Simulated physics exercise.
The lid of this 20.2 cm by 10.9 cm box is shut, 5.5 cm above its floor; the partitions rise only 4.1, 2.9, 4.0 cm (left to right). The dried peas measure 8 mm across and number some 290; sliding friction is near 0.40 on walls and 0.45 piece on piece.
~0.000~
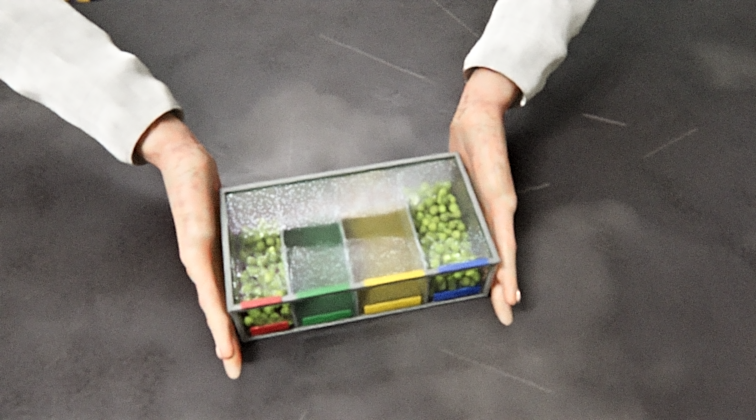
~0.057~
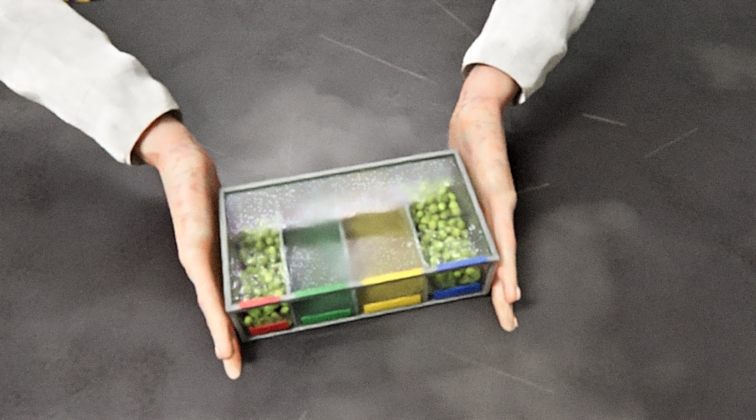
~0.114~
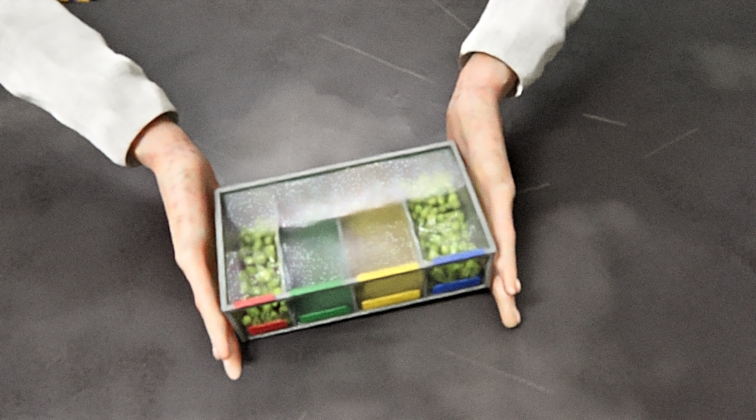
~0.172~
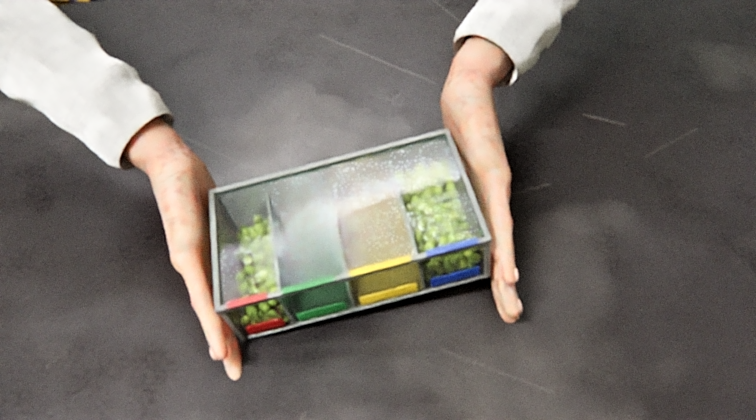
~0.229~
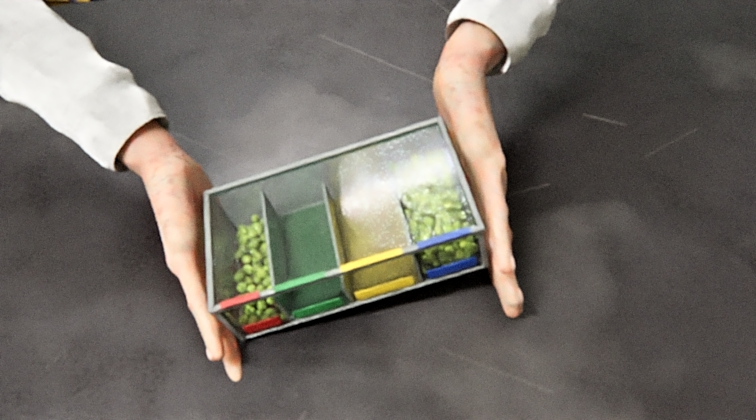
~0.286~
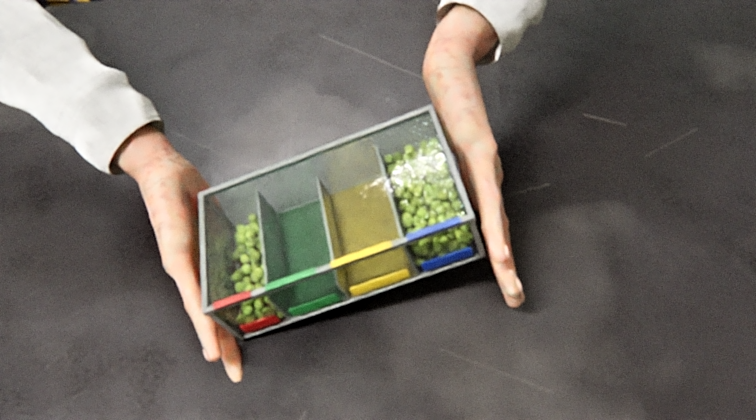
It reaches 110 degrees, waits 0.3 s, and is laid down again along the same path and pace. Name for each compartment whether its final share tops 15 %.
Red: Yes, blue: Yes, green: No, yellow: No.
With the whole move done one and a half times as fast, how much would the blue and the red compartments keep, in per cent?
Blue 50, red 45.
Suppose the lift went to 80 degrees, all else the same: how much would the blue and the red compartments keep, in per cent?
Blue 55; red 30.
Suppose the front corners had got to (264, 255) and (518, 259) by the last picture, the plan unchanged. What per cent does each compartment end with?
Red 10, blue 85, green 0, yellow 0.
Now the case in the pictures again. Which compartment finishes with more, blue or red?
The red compartment.
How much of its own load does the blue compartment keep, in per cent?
Some 60 per cent.
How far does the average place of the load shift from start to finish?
Roughly 5.0 cm.
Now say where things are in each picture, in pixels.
In the first picture, box tilt 0 degrees, front corners at (234, 307) and (493, 260); red 30 %, blue 70 %.
In the second picture, box tilt 1 degrees, front corners at (232, 307) and (493, 257).
In the third picture, box tilt 4 degrees, front corners at (228, 307) and (490, 249), lowest corner left back.
In the fourth picture, box tilt 9 degrees, front corners at (221, 307) and (485, 238), lowest corner left back.
In the fifth picture, box tilt 13 degrees, front corners at (215, 308) and (478, 227), lowest corner left back.
In the sixth picture, box tilt 17 degrees, front corners at (209, 308) and (468, 216), lowest corner left back; red 30 %, blue 70 %. Its pace works out near 75 degrees a second.
After 1.68 s, tilt 110 degrees; red 45 %, blue 50 %, green 5 %.
Then, at 2.62 s, tilt 55 degrees; red 50 %, blue 40 %, green 5 %, yellow 5 %.
After 3.54 s, tilt 0 degrees; red 50 %, blue 40 %, green 5 %, yellow 5 %.
In the end, at 4.2 s, red 50 %, blue 40 %, green 5 %, yellow 5 %.
